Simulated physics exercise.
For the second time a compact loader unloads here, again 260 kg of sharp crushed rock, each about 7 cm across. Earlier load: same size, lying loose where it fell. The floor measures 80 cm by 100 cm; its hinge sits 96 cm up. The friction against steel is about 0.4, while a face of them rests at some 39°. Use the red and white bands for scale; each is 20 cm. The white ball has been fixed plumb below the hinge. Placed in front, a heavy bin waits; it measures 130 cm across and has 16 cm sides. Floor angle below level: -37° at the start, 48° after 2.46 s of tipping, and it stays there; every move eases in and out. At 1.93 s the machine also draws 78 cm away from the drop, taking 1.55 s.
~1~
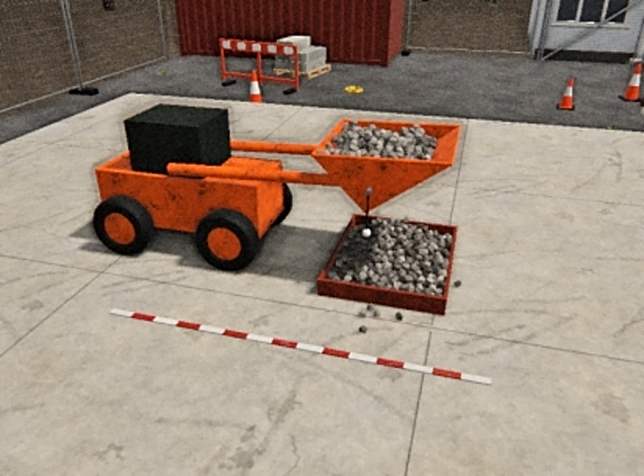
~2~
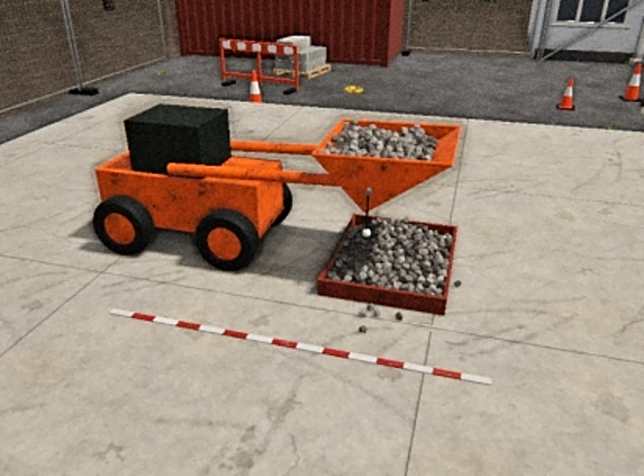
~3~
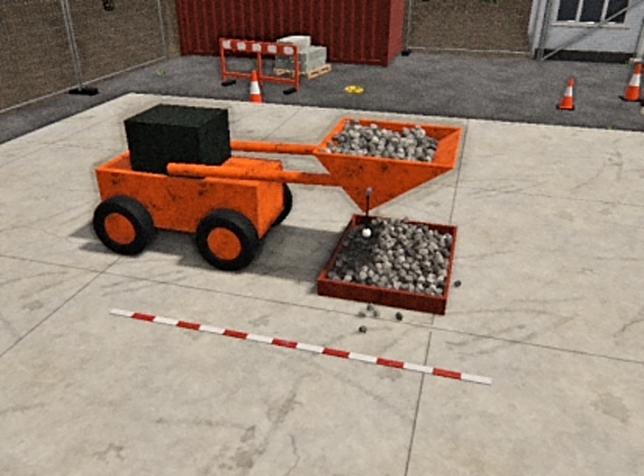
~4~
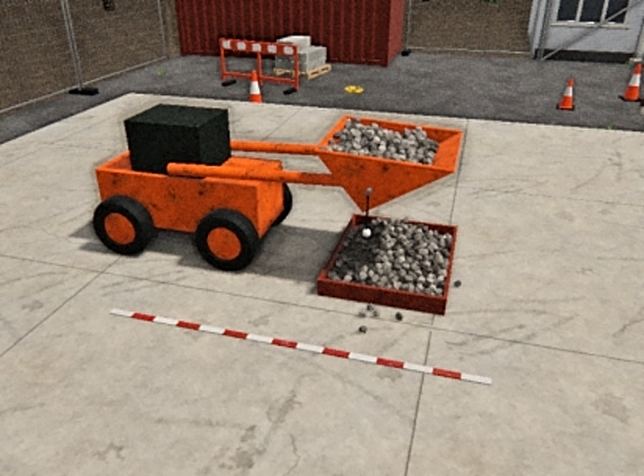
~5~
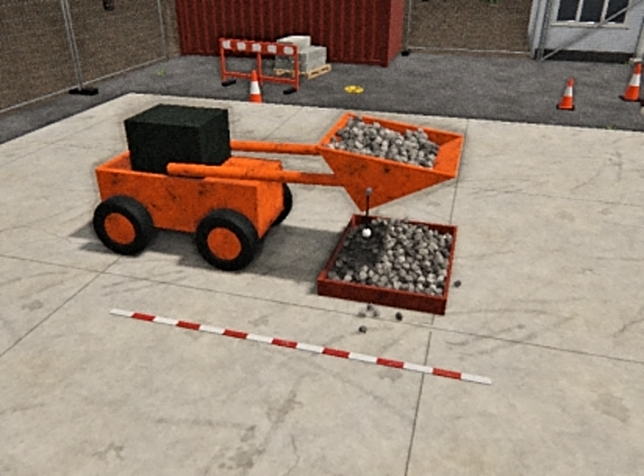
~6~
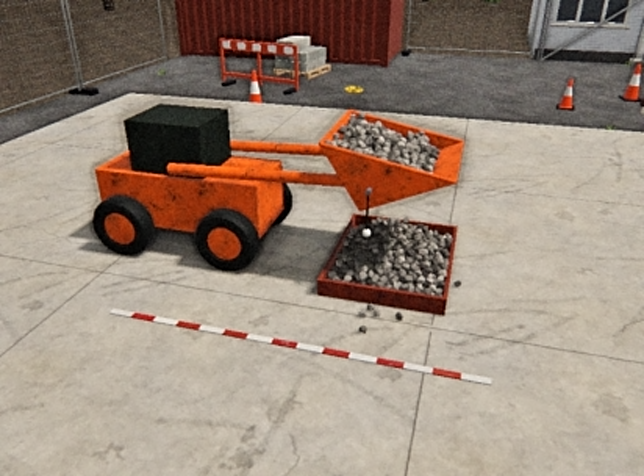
An orange loader's raised bucket, heaped with grey crushed rock, tilts slowly forward above a red open bin already holding a pile of stones. Its front lip dips a little, barely at first and then more noticeably, while the wheels stay put and the pile below looks unchanged.
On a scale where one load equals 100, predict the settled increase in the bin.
The settled increase is about 53 in every hundred.
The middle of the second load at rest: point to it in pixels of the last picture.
I'd point to about (441, 257).
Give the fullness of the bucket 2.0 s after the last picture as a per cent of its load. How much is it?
Estimate: 0 % remaining inside, roughly.
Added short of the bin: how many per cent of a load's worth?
Approximately 0 parts per hundred.
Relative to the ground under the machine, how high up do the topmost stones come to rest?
Top of heap: Approx. 40 cm above ground level.
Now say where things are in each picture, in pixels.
In the first frame, lip at (452, 164), floor tilted -37°, highest stones at (386, 133). The earlier load is highest near (382, 250), 26 cm above ground level, 98 % in the bin, 2 % beside or beyond the bin.
In the second frame, lip at (452, 165), floor tilted -36°, highest stones at (386, 133).
In the third frame, lip at (453, 168), floor tilted -35°, highest stones at (363, 131).
In the fourth frame, the bucket is at -32°, its lip at (454, 171); the top of the load is at (356, 130).
In the fifth frame, the bucket is at -29°, its lip at (455, 176); the top of the load is at (352, 128).
In the sixth frame, lip at (456, 183), floor tilted -24°, highest stones at (352, 124).
Then, 1.2 s after the last picture the floor is at 35°; in per cent of one load, 90 in the bucket, 107 in the bin, 3 beside or beyond the bin; the foremost stones are at (458, 265).
Then, 2.0 s after the last picture the floor is at 48°; in per cent of one load, 1 in the bucket, 155 in the bin, 44 beside or beyond the bin; the foremost stones are at (529, 288).
Then, 3.3 s after the last picture the floor is at 48°; in per cent of one load, 0 in the bucket, 151 in the bin, 49 beside or beyond the bin; the foremost stones are at (535, 282).
Then, 5.8 s after the last picture the floor is at 48°; in per cent of one load, 0 in the bucket, 151 in the bin, 49 beside or beyond the bin; the foremost stones are at (535, 282). Net gain in the bin, 53.
